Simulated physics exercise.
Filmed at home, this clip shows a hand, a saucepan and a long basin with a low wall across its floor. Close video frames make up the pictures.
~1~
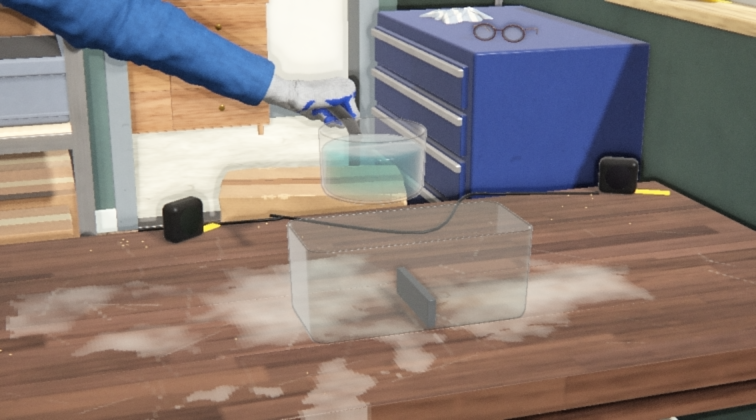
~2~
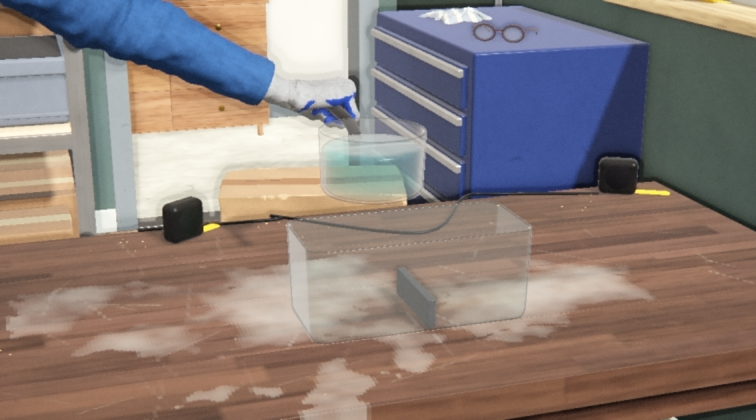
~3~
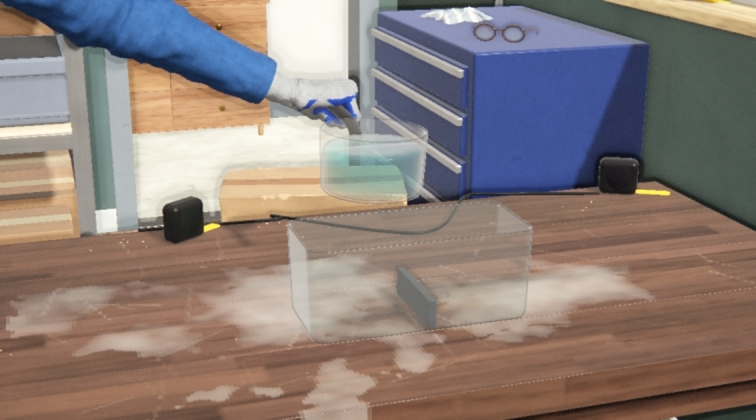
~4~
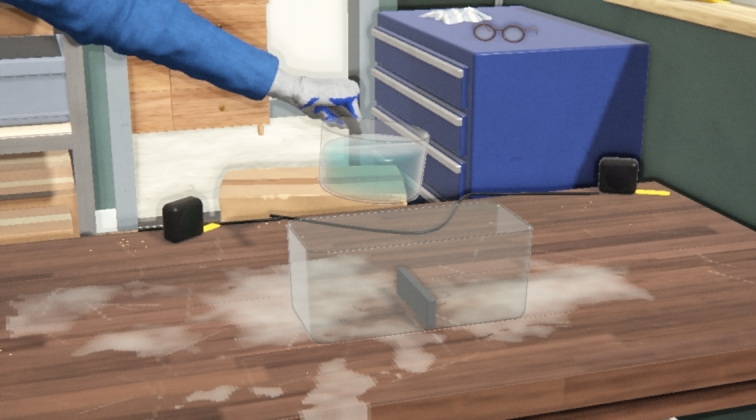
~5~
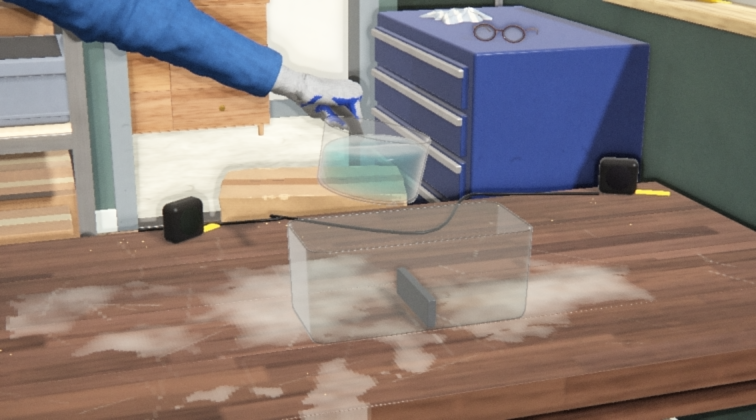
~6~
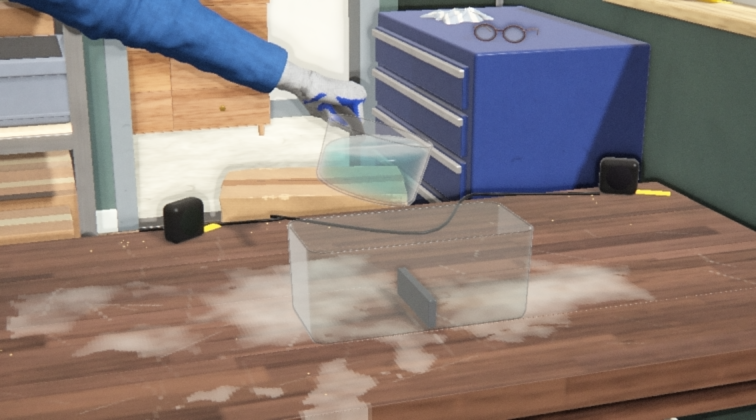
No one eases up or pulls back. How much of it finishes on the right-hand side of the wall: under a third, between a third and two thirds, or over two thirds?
Over two thirds.
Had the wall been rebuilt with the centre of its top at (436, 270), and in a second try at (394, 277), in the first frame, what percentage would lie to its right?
75 per cent first, then 100 per cent.
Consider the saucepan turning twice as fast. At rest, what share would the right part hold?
Something like 75 percent.
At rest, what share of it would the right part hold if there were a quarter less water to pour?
The share comes to some 95 parts in a hundred.
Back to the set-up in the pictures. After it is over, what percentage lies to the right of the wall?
Around 90 %.
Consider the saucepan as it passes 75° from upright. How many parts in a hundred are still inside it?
Near 55 percent is still in there.
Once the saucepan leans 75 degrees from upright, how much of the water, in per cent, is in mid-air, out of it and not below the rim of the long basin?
Roughly 25 per cent.
A moment on, the tilt is 75° and 56 per cent is still to pour, 0 is left of the wall and 18 right of it.
Next, the tilt is 106° and 9 per cent is still to pour, 5 is left of the wall and 81 right of it.
Then the tilt is 110° and 0 per cent is still to pour, 8 is left of the wall and 91 right of it.
Later the tilt is 110° and 0 per cent is still to pour, 8 is left of the wall and 91 right of it.
Finally, 9 per cent lies left of the wall, 90 right of it and 0 outside.
